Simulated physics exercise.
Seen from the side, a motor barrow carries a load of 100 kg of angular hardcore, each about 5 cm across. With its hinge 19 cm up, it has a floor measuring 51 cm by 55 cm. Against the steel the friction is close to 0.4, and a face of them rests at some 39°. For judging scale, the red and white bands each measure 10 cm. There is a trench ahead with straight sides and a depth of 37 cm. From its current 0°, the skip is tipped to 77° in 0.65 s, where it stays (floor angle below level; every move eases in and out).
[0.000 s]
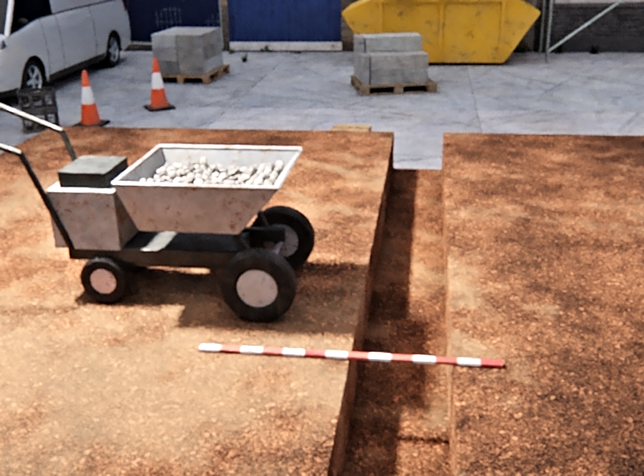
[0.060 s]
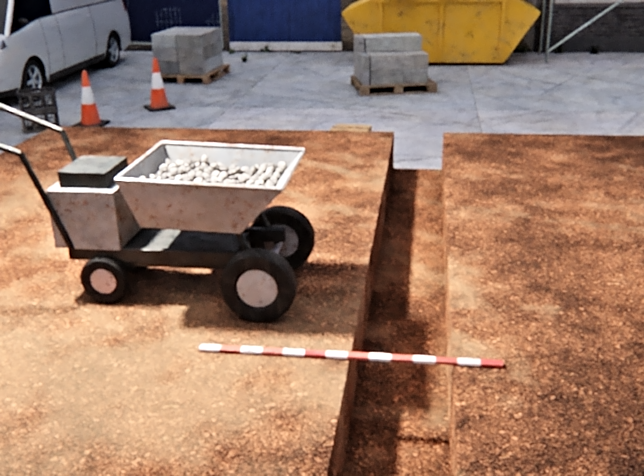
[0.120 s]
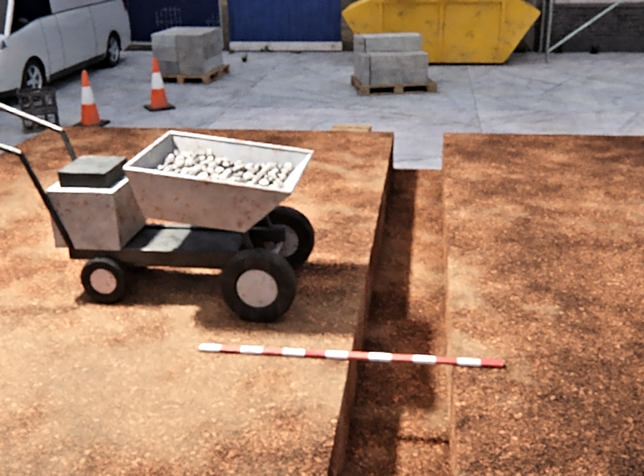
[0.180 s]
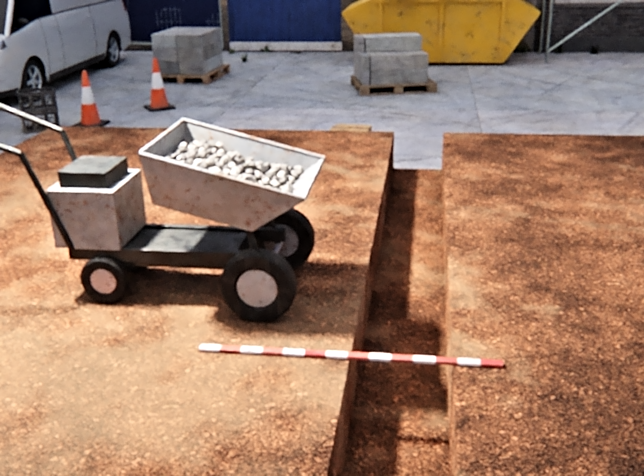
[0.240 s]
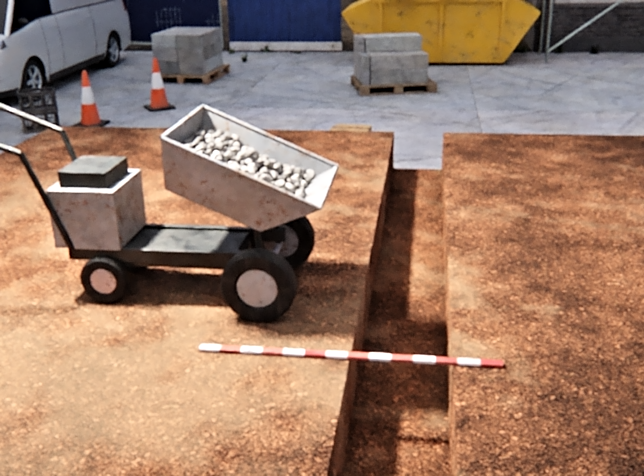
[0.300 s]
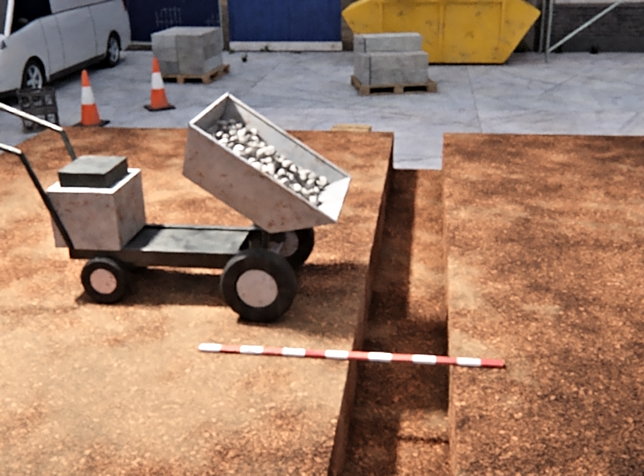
On a patch of brown ground beside a paved yard, a small motor barrow stood still near a trench while its skip of pale stones tilted steadily steeper toward the right.
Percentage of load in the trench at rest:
94 %.
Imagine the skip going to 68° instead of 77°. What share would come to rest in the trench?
It would be close to 90 percent.
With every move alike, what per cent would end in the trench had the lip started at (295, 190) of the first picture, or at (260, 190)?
Close to 80 percent in the first case, 100 percent in the second.
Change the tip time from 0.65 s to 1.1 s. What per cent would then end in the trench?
It would be near 100 percent.
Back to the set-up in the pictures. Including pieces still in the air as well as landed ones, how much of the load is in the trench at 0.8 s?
Something like 45 in a hundred.
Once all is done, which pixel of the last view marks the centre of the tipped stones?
I'd point to around (420, 349).
After 0.5 s the floor is at 65°; 100 % in the skip; the foremost stones are at (354, 235).
After 0.8 s the floor is at 77°; 56 % in the skip, 44 % in the trench; the foremost stones are at (440, 313).
After 1.1 s the floor is at 77°; 3 % in the skip, 91 % in the trench, 6 % past the trench; the foremost stones are at (563, 310).
After 3.0 s the floor is at 77°; 0 % in the skip, 94 % in the trench, 6 % past the trench; the foremost stones are past the picture's edge.
